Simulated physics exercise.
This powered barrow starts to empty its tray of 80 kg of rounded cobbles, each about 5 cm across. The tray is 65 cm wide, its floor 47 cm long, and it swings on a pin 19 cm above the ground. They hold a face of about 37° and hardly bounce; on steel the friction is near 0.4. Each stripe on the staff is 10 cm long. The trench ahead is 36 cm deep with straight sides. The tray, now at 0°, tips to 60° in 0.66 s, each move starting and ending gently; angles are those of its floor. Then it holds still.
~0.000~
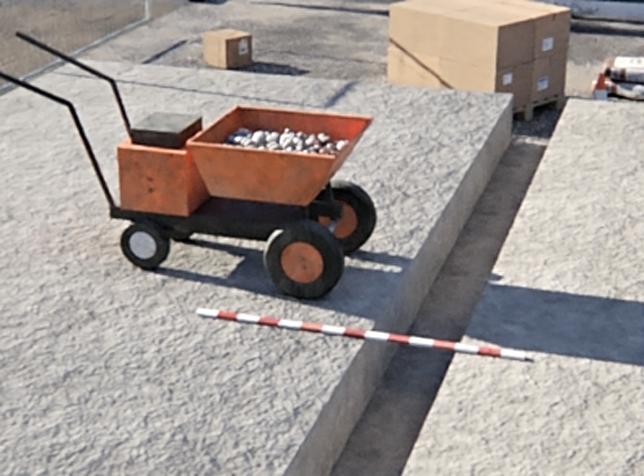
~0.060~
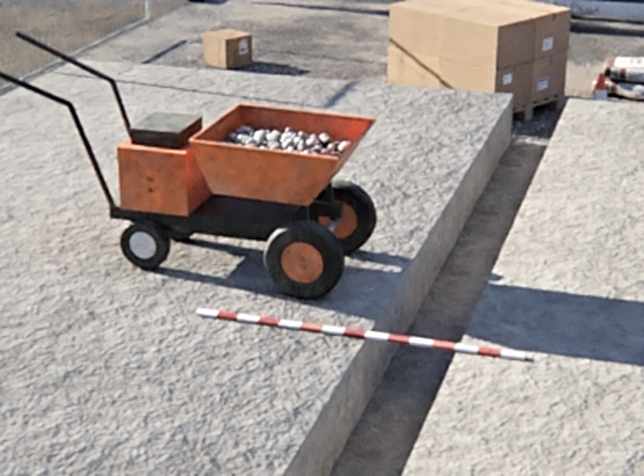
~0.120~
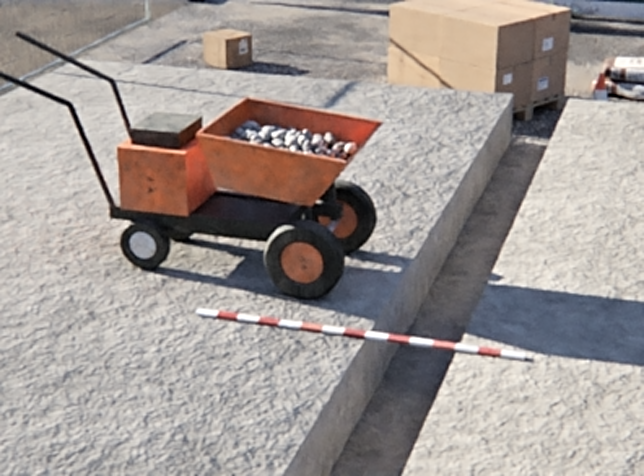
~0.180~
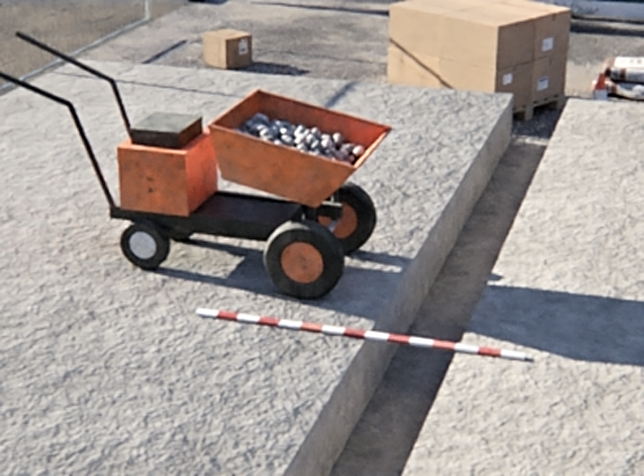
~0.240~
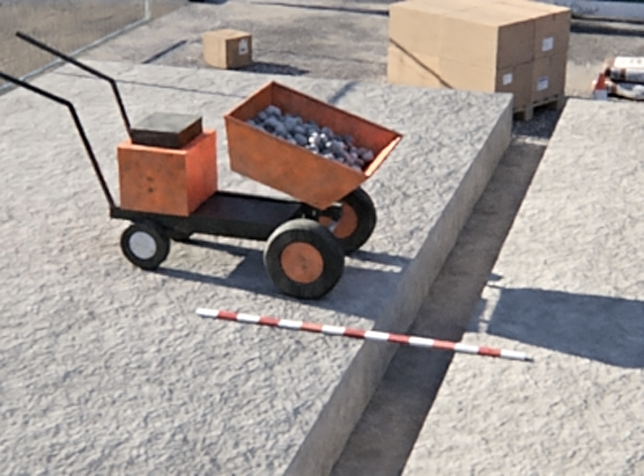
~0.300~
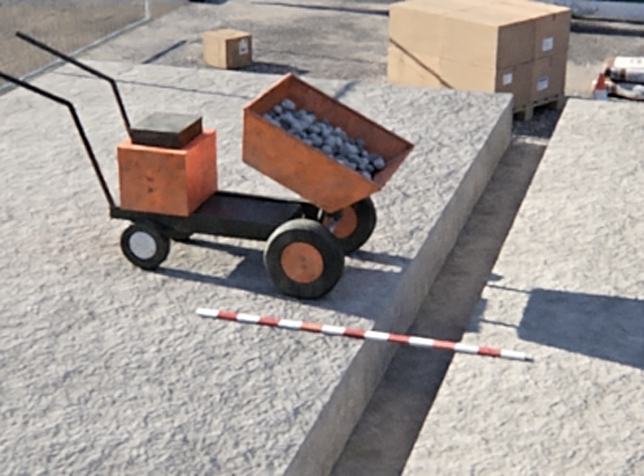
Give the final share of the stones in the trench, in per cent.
Roughly 35 per cent ends in the trench.
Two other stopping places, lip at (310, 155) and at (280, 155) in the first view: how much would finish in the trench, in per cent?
First some 45, then 50 per cent.
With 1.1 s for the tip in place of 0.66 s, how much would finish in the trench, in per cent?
Then about 40 per cent.
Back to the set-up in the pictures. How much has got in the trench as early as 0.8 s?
Some 10 per cent.
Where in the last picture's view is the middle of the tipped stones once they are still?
Their middle is at about (467, 350).
After 0.5 s the floor is at 51°; 100 % in the tray; the foremost stones are at (394, 206).
After 0.8 s the floor is at 60°; 91 % in the tray, 9 % in the trench; the foremost stones are at (471, 266).
After 1.1 s the floor is at 60°; 57 % in the tray, 24 % in the trench, 19 % past the trench; the foremost stones are at (567, 302).
After 3.1 s the floor is at 60°; 46 % in the tray, 35 % in the trench, 19 % past the trench; the foremost stones are past the picture's edge.
